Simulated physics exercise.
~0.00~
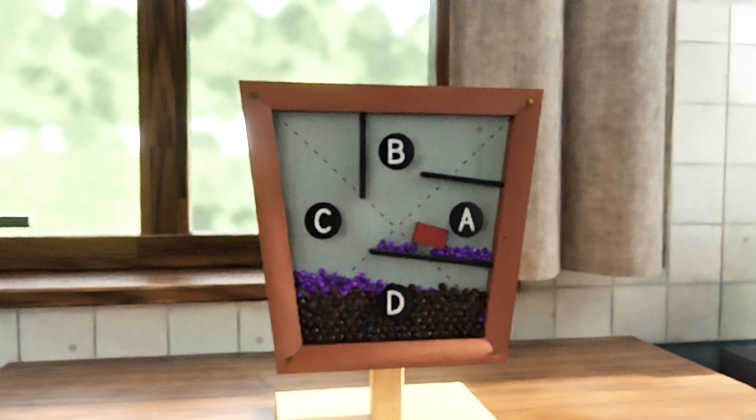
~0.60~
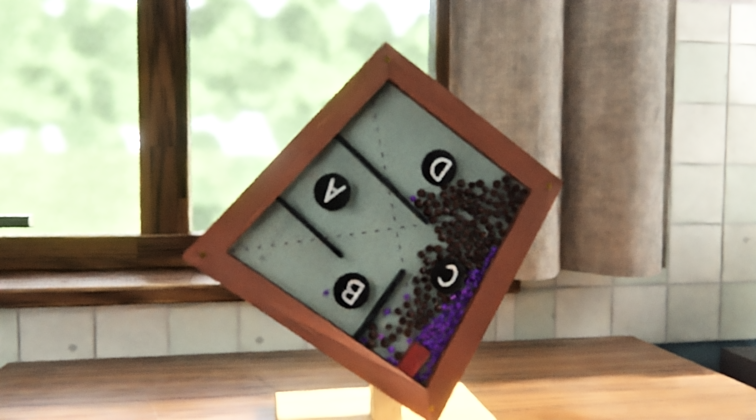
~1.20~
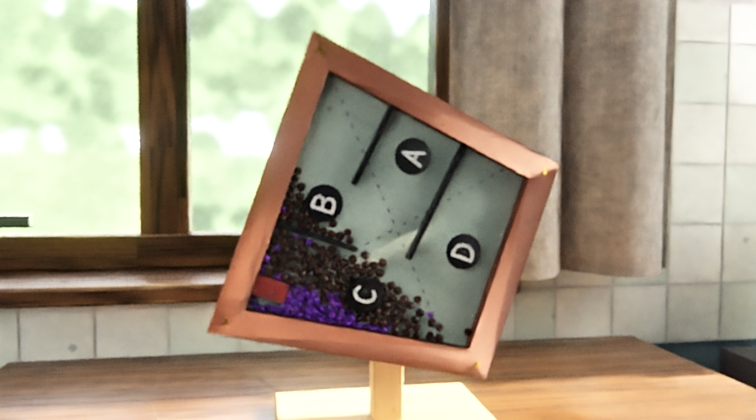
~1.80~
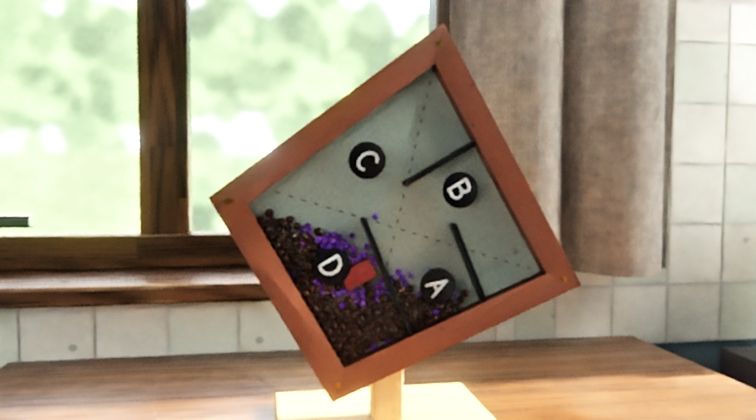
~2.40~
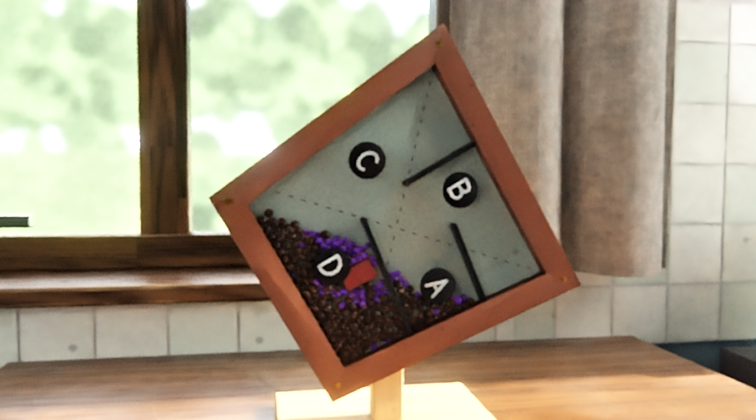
On a wooden table by a window, a framed case of dark and purple beads turning anticlockwise, swinging back clockwise, stopping tilted.
